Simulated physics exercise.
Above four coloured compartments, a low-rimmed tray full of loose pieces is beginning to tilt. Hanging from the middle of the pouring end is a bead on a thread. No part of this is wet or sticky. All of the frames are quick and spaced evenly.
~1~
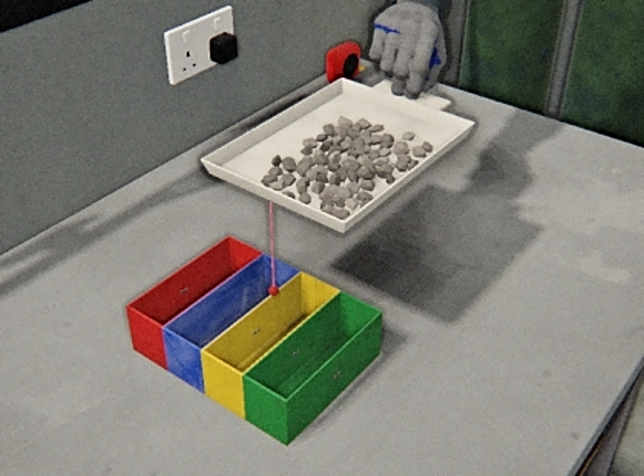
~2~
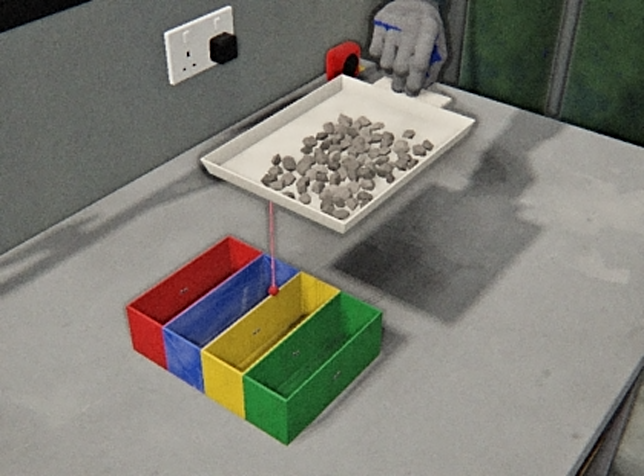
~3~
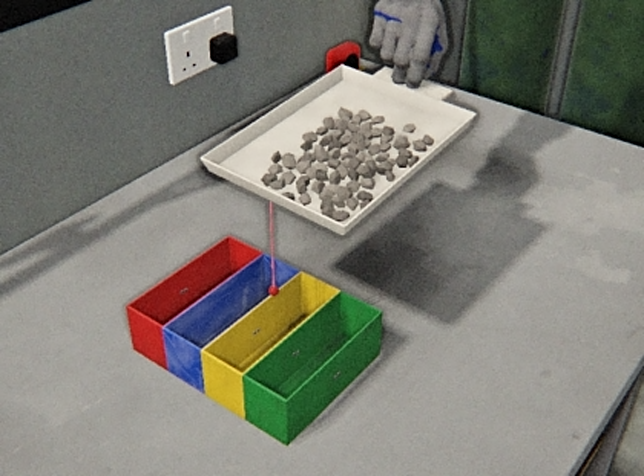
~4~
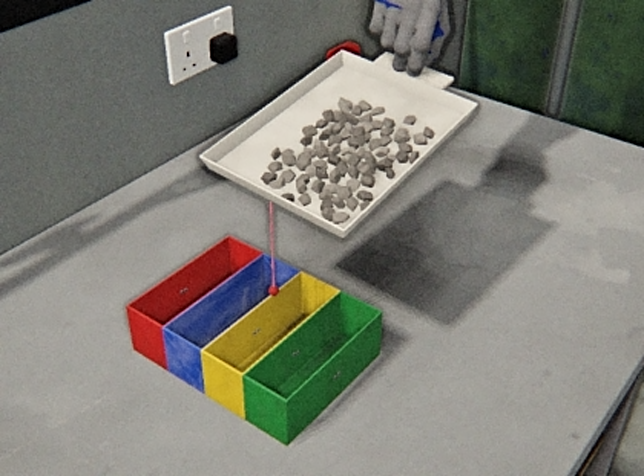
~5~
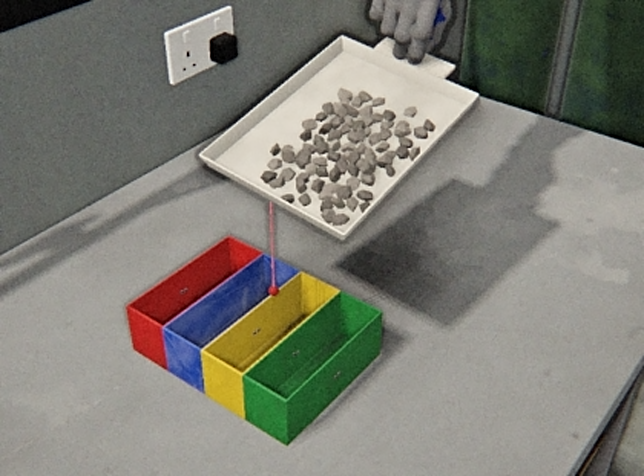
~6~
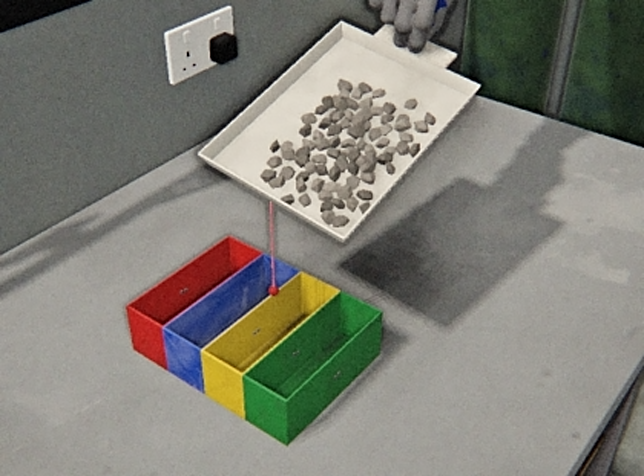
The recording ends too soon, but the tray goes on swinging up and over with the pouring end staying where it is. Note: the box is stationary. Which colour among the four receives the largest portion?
Green.
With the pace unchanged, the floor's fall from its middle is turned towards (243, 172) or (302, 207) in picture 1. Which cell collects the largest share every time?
Try 1 - red; try 2 - the green one.
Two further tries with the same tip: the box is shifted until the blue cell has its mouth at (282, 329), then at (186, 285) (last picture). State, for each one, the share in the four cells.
Close to 100 in a hundred, then close to 0 in a hundred.
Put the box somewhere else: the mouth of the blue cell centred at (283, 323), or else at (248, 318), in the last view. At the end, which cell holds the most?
Try 1 - the cell in yellow; try 2 - the green cell.
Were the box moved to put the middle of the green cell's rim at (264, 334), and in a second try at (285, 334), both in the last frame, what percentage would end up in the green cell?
In order: 10 percent and 20 percent.
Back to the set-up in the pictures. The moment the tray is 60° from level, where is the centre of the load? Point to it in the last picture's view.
Roughly at (335, 178).
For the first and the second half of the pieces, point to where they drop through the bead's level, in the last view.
Initially about (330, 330); subsequently about (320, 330).
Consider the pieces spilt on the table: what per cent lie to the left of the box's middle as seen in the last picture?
About 0 percent.
Just after the last frame, tray tipped steeply; almost all on the tray; just a few falling or outside the box.
A moment on, tray tipped right over; about a tenth on the tray; roughly a third in the green cell; just a few in the yellow cell; roughly half falling or outside the box.
Further on, tray tipped past a quarter turn; roughly two thirds in the green cell; about a tenth in the yellow cell; roughly a quarter falling or outside the box.
When it is over, tray tipped past a quarter turn; roughly two thirds in the green cell; about a tenth in the yellow cell; not one in the blue cell; not one in the red cell; roughly a quarter outside the box.
